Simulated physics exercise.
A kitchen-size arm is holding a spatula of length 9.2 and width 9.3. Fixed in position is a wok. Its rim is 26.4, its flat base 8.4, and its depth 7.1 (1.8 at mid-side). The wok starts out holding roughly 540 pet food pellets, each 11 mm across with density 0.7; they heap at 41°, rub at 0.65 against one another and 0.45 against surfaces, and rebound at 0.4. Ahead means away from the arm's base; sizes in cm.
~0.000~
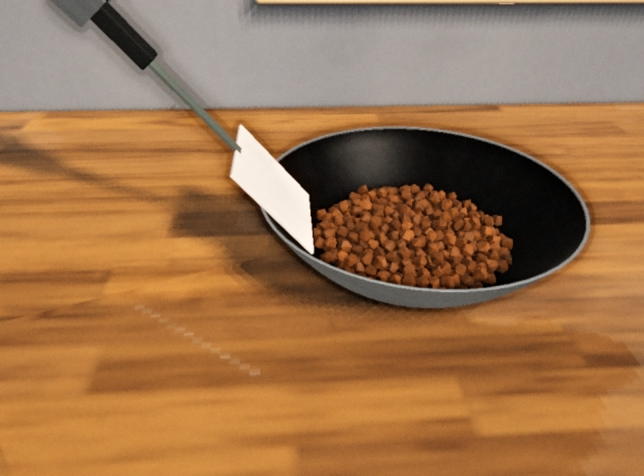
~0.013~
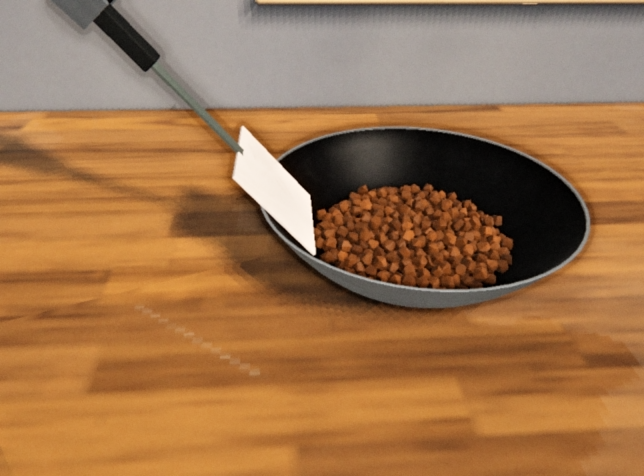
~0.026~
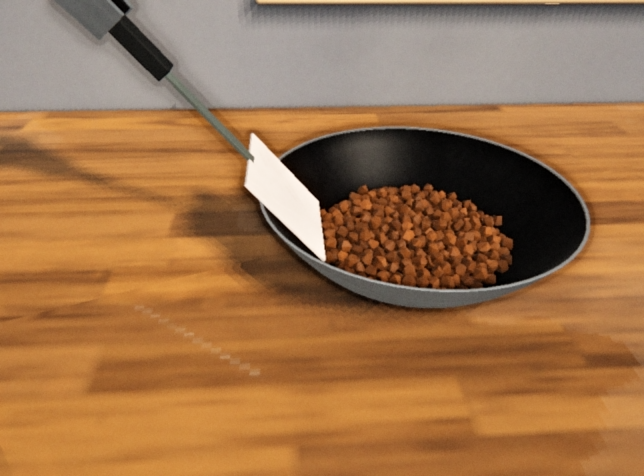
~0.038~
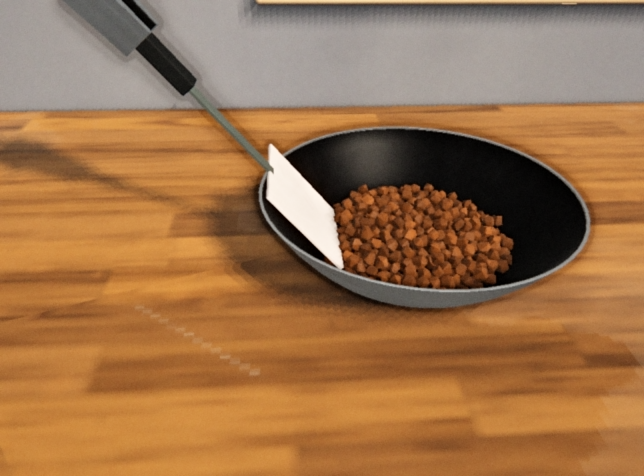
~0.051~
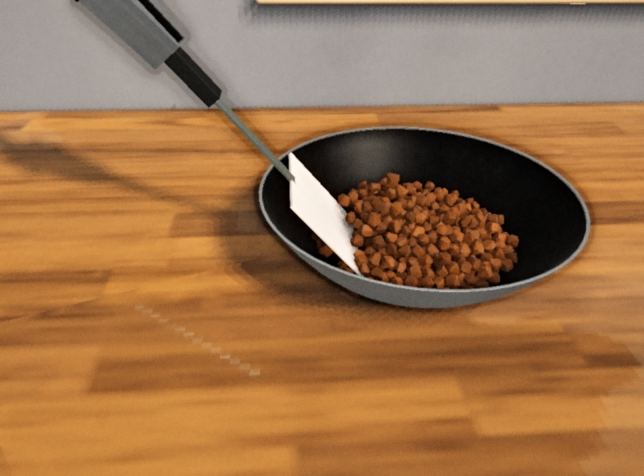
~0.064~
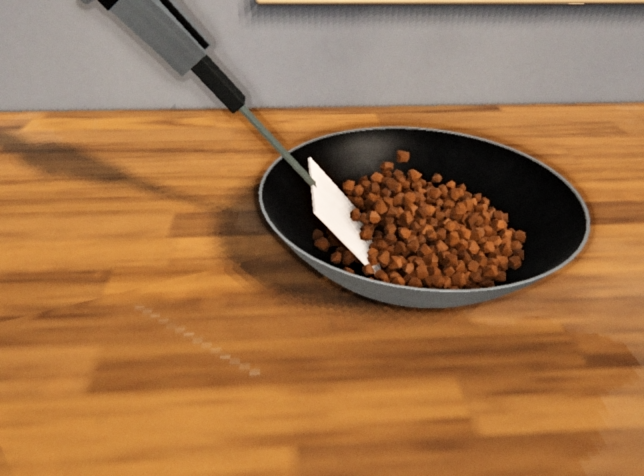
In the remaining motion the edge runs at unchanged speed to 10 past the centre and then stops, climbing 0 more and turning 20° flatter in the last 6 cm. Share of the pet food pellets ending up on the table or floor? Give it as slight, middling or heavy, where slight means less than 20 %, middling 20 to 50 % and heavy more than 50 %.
Heavy.
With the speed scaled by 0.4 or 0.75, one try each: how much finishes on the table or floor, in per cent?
Around 35 per cent, then around 50 per cent, would end on the table or floor.
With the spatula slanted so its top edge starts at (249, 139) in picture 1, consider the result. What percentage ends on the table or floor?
Roughly 60%.
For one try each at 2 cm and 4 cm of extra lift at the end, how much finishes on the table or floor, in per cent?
First try about 60 %, second try about 55 %.
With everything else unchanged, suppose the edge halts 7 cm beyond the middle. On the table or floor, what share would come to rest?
Close to 30 per cent would end on the table or floor.
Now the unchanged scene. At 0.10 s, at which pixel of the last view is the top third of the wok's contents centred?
Near (450, 207).
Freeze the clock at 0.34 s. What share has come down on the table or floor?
I'd put it at around 5 per cent.
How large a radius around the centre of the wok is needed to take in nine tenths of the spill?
Roughly 50 cm.
After 0.10 s, sloping 51°, highest piece 11 above the table; 538 in the wok.
After 0.13 s, sloping 46°, highest piece 14 above the table; 534 in the wok, 4 on the blade or in flight.
After 0.34 s, sloping 31°, highest piece 18 above the table; 213 in the wok, 32 on the table or floor, 293 on the blade or in flight.
After 1.39 s, sloping 31°, highest piece 5 above the table; 325 on the table or floor, 213 in the wok.
At rest, 325 on the table or floor, 213 in the wok. That is 60 % on the table or floor.
